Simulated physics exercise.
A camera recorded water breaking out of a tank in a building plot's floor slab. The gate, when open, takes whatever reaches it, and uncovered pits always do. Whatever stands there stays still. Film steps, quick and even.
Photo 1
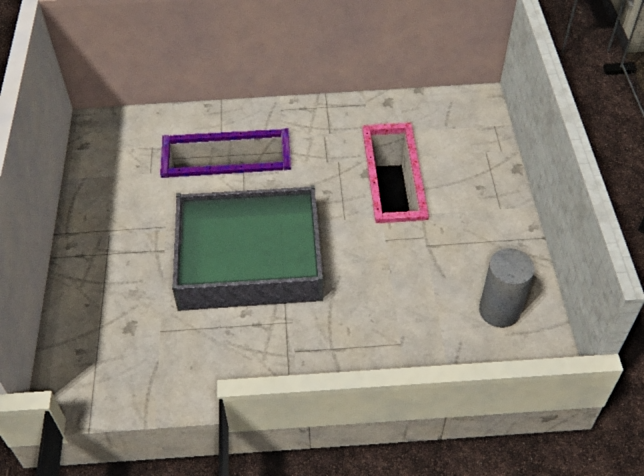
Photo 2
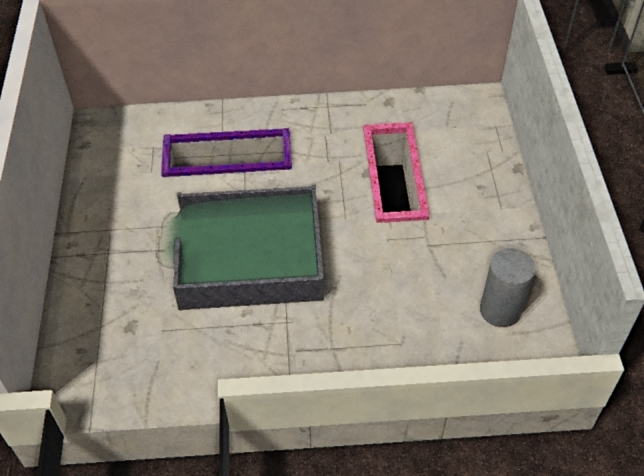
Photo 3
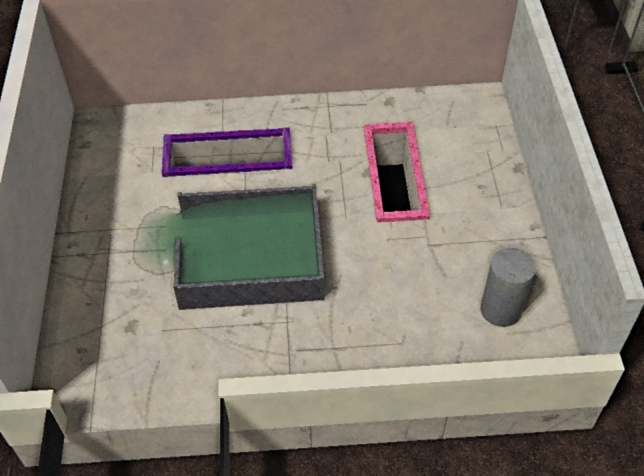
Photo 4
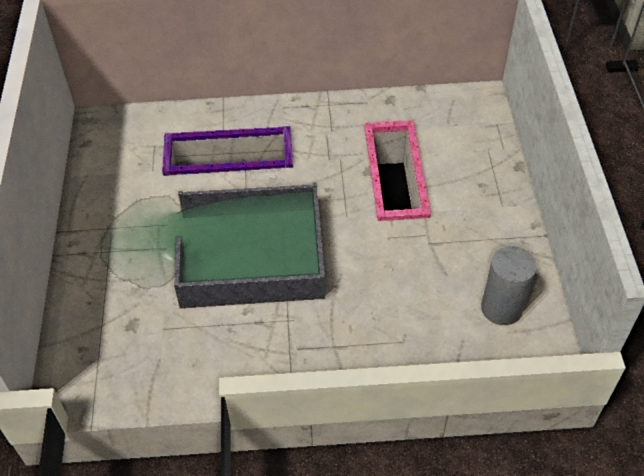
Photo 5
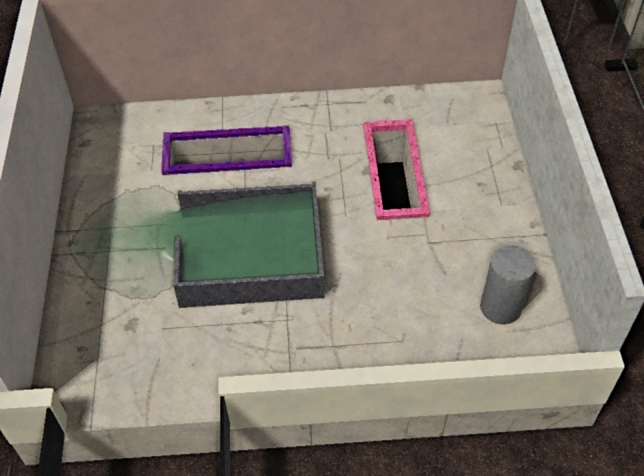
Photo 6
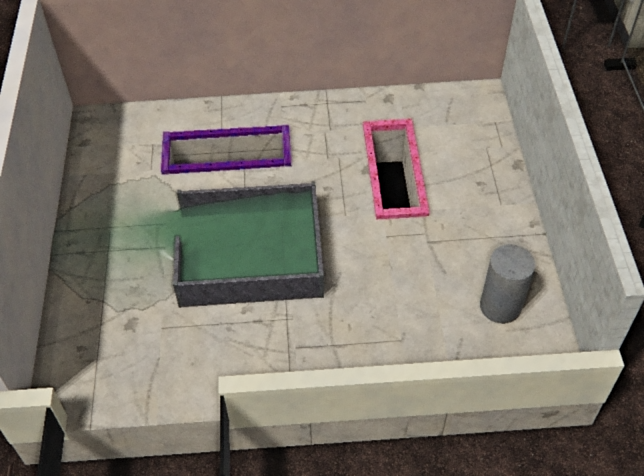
In this clip, green water sits in a gray-walled tank on a floor slab with purple- and pink-rimmed openings and a gray cylinder; the tank's left side opens, and water pours out leftward, spreading thinly toward the left wall.
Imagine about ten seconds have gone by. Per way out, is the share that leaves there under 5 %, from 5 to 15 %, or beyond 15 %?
At the end, the gate will not stay within fifteen per cent, the purple pit will not reach five per cent, the pink pit will not reach five per cent.
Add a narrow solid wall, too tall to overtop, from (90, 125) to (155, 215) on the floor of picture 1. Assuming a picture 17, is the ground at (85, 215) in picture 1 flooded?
Finding: Waterlogged.
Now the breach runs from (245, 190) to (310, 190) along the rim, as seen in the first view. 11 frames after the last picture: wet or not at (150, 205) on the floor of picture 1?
Bottom line - sodden.
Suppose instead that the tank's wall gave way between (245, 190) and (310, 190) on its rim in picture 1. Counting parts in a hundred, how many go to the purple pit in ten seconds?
In percent, purple takes 20.
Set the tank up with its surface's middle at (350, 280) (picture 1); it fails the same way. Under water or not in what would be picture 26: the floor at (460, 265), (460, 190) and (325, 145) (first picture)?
So, first one stays dry, second one stays dry, third one stays dry.
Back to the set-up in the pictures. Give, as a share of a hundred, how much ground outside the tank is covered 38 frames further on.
Roughly 40 per cent.
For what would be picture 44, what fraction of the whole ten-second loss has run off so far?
Some 55 per cent.
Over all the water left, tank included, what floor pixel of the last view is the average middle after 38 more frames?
Somewhere around (179, 216) in the last view.
A moment on, water covers 10 % of the floor; the gate 0 %, the purple pit 0 %, the pink pit 0 %.
Next, water covers 20 % of the floor; the gate 0 %, the purple pit 0 %, the pink pit 0 %.
Then, water covers 25 % of the floor; the gate 2 %, the purple pit 0 %, the pink pit 0 %.
Later, water covers 40 % of the floor; the gate 9 %, the purple pit 0 %, the pink pit 0 %.
In the end, water covers 65 % of the floor; the gate 17 %, the purple pit 0 %, the pink pit 0 %.
